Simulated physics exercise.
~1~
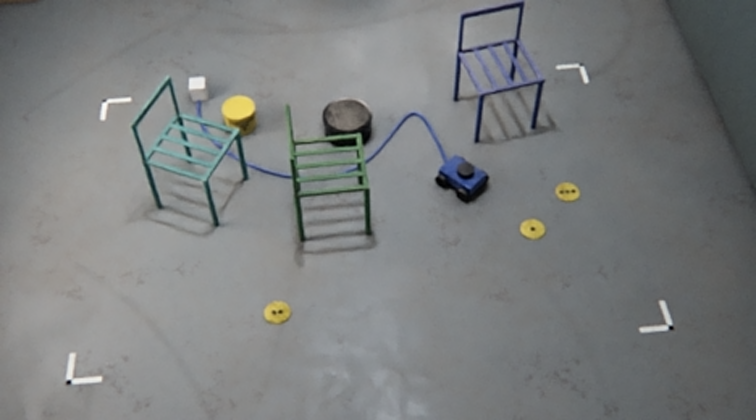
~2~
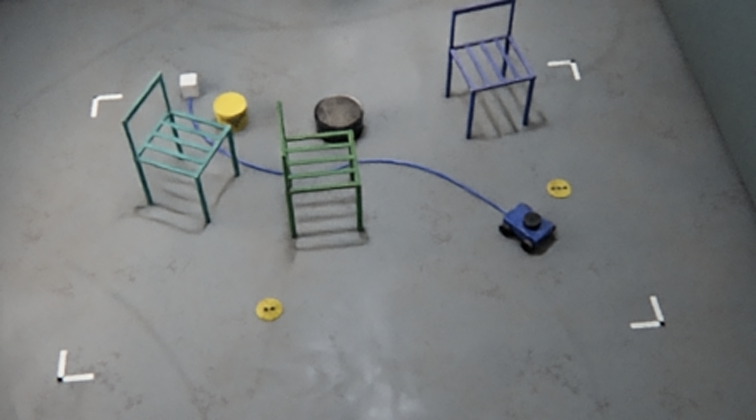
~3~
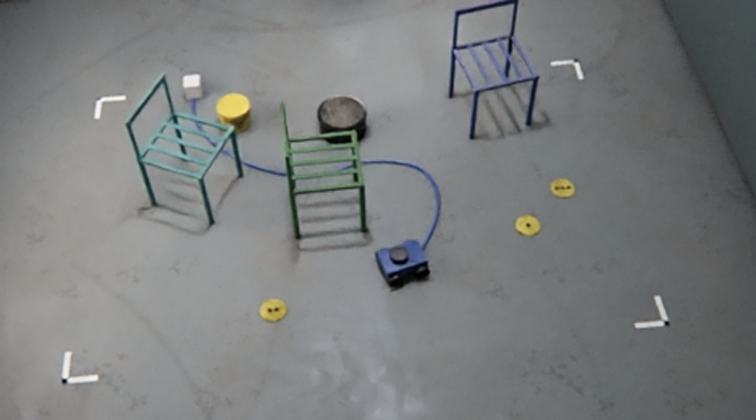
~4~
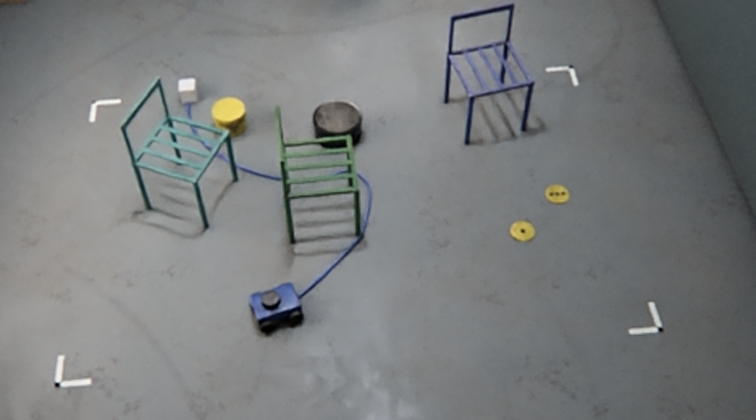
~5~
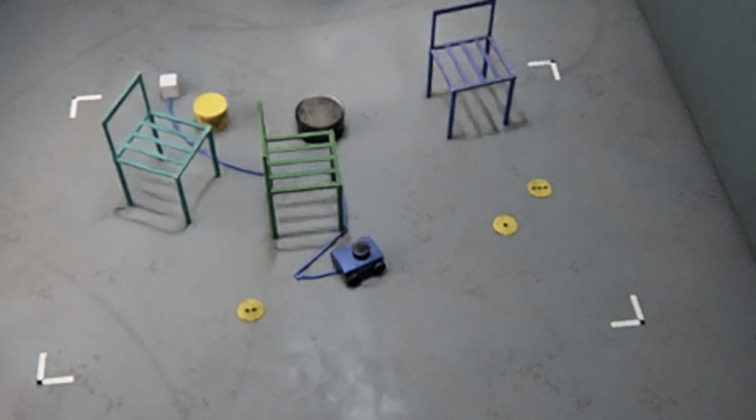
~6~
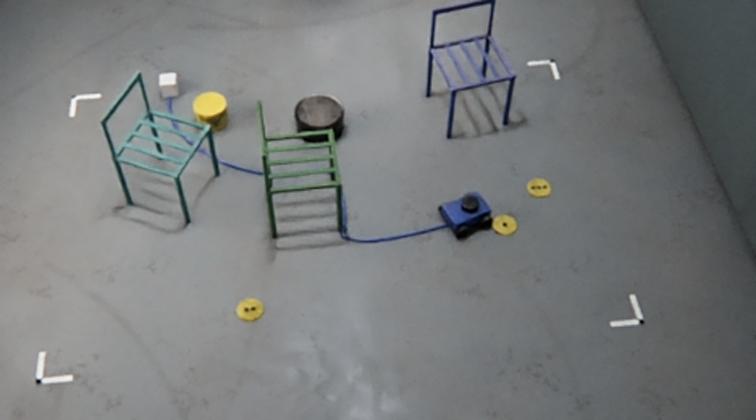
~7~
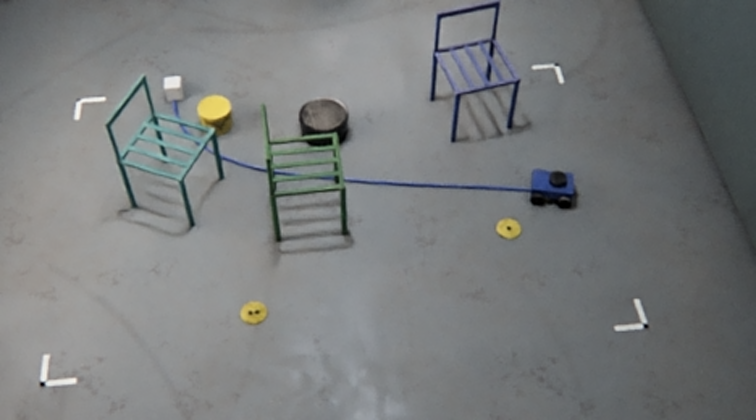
A blue cart trailing a blue lead visits three yellow marks, its plug staying in.
